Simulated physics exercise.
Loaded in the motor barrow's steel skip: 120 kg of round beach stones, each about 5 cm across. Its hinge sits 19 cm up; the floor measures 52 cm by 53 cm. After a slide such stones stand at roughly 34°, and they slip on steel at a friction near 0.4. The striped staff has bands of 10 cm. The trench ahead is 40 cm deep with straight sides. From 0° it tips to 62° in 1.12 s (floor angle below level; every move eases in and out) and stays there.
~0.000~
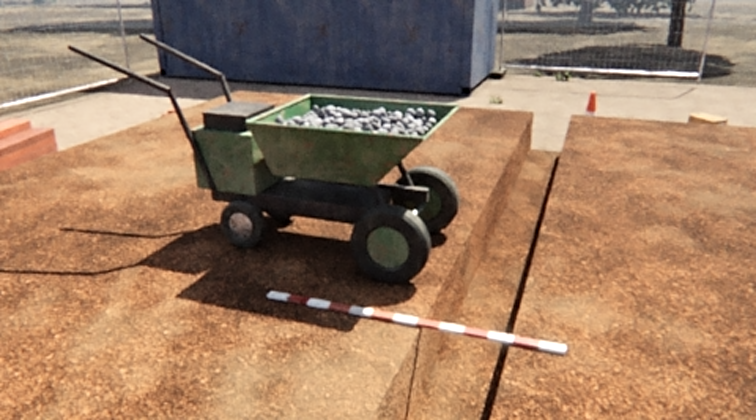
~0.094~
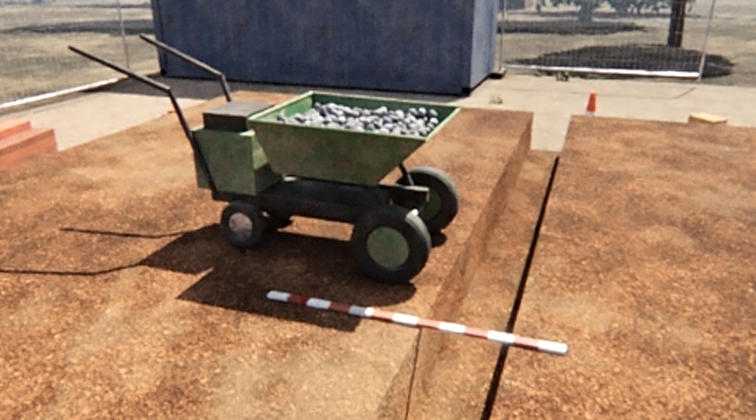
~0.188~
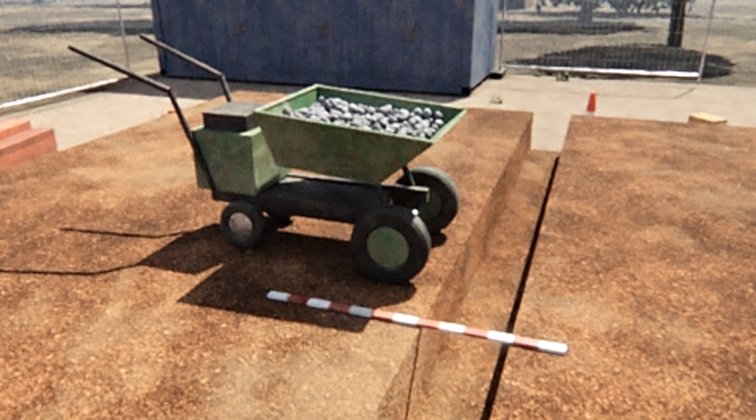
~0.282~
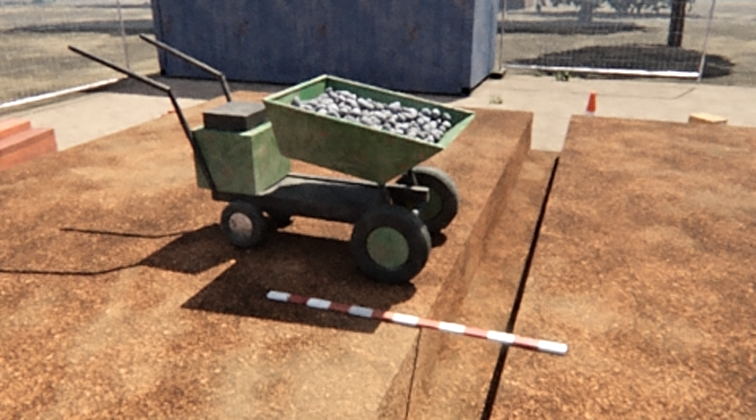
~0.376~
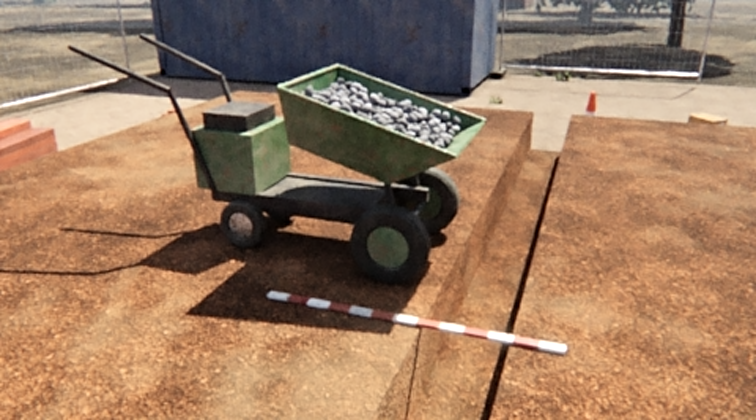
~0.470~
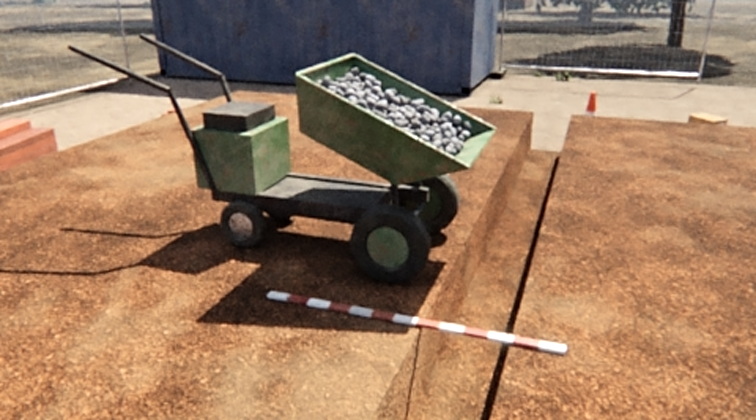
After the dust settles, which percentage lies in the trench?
About 14 per cent.
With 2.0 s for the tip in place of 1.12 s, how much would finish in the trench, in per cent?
It would be near 25 per cent.
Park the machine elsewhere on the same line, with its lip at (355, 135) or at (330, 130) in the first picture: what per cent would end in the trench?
About 85 and 100 per cent.
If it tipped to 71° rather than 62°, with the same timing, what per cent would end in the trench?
It would be near 10 per cent.
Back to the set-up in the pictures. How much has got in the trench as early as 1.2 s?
About 0 per cent by then.
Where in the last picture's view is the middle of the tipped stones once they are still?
Around (587, 278).
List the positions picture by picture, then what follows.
In the first frame, the skip is at 0°, its lip at (423, 139); the top of the load is at (363, 115).
In the second frame, lip at (426, 140), floor tilted 1°, highest stones at (355, 114); the stones move at 0.2 m/s on average.
In the third frame, lip at (433, 143), floor tilted 5°, highest stones at (341, 109); the stones move at 0.4 m/s on average.
In the fourth frame, the skip is at 10°, its lip at (443, 149); the top of the load is at (338, 100); the stones move at 0.6 m/s on average.
In the fifth frame, the skip is at 16°, its lip at (456, 157); the top of the load is at (340, 89); the stones move at 0.7 m/s on average.
In the sixth frame, the skip is at 24°, its lip at (469, 168); the top of the load is at (350, 80); the stones move at 0.8 m/s on average.
After 0.8 s the floor is at 52°; 100 % in the skip; the foremost stones are at (503, 196).
After 1.2 s the floor is at 62°; 60 % in the skip, 2 % in the trench, 38 % past the trench; the foremost stones are at (606, 289).
After 1.6 s the floor is at 62°; 21 % in the skip, 2 % in the trench, 76 % past the trench; the foremost stones are at (738, 311).
After 3.5 s the floor is at 62°; 0 % in the skip, 14 % in the trench, 86 % past the trench; the foremost stones are past the picture's edge.
